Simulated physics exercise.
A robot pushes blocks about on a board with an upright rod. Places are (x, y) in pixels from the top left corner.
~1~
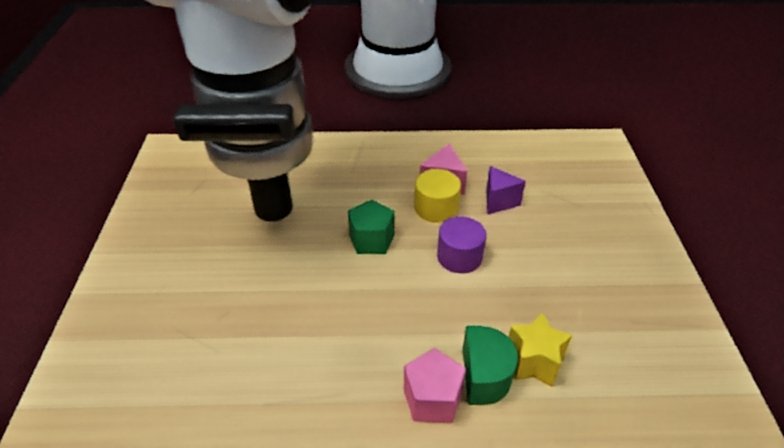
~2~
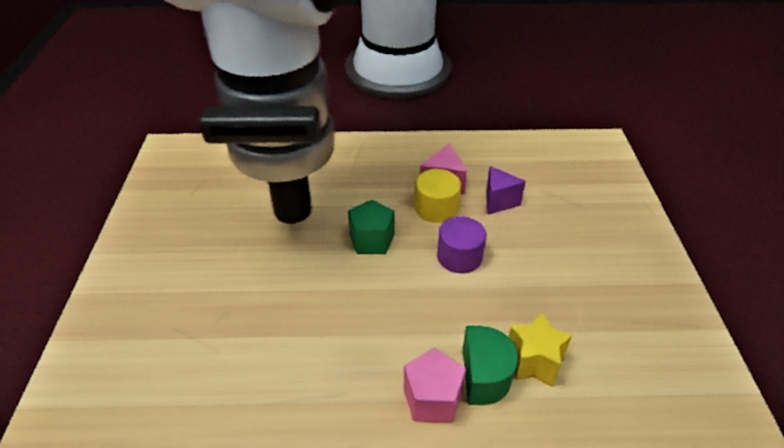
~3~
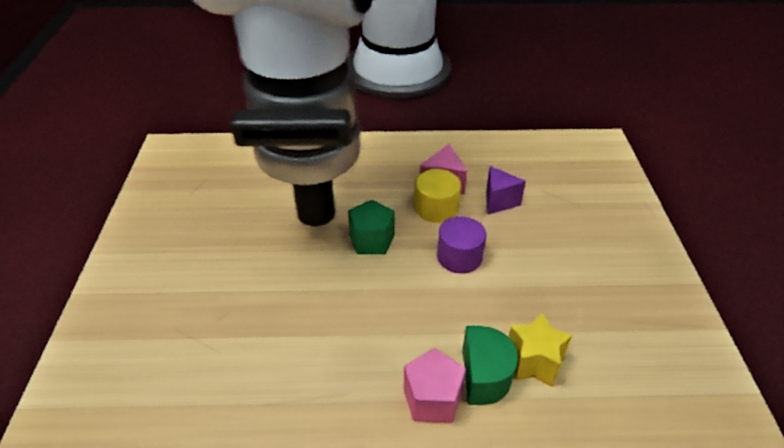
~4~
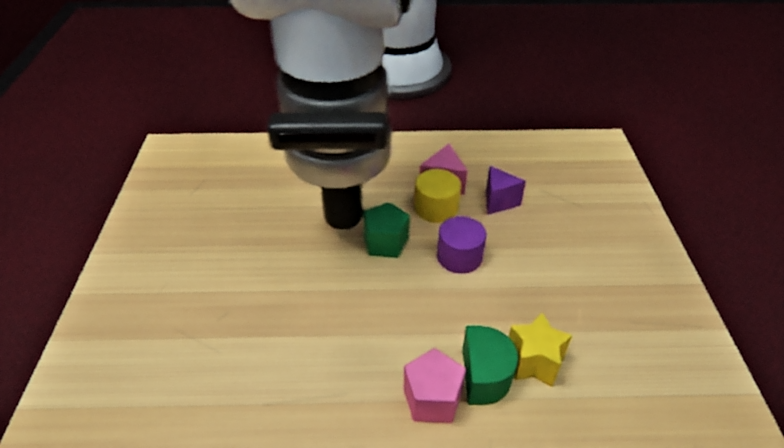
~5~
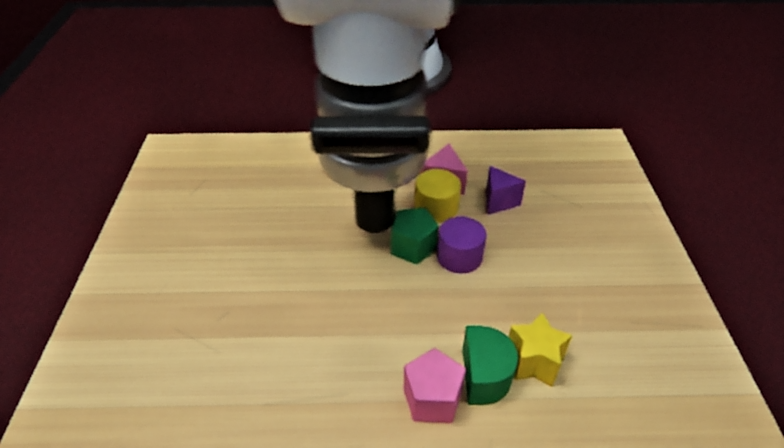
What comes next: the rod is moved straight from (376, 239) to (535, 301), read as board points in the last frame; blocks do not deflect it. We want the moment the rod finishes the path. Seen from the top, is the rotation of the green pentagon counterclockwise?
Yes, it checks out.
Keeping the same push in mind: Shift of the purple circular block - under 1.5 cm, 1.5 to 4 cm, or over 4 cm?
The purple circular block ends up quite far away, over 4 cm.
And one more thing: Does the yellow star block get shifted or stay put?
It will remain on its spot.
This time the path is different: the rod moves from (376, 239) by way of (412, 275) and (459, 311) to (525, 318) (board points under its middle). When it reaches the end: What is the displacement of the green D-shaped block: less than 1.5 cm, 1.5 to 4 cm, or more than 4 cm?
It ends under 1.5 cm away.
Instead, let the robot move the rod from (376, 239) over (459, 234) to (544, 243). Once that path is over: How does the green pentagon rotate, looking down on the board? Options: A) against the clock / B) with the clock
B
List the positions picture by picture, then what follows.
Rod tip (274, 210); block tops, green pentagon (371, 215); purple circular block (463, 232); yellow star block (542, 338), in the first frame.
Rod (293, 212); blocks unchanged, in the second frame.
Rod (317, 215); blocks unchanged, in the third frame.
Rod (344, 217); green pentagon (386, 218), in the fourth frame.
Rod (375, 221); green pentagon (414, 222); purple circular block (463, 232); yellow star block (542, 338), in the fifth frame.
What follows on the original path. One third of the way, rod (427, 240); green pentagon (467, 226), turned 30° anticlockwise; purple circular block (511, 238).
Two thirds of the way, rod (482, 261); green pentagon (491, 224), turned 65° anticlockwise; purple circular block (540, 235).
At the end, rod (540, 283); green pentagon (491, 224), turned 65° anticlockwise; purple circular block (541, 235); yellow star block in place.
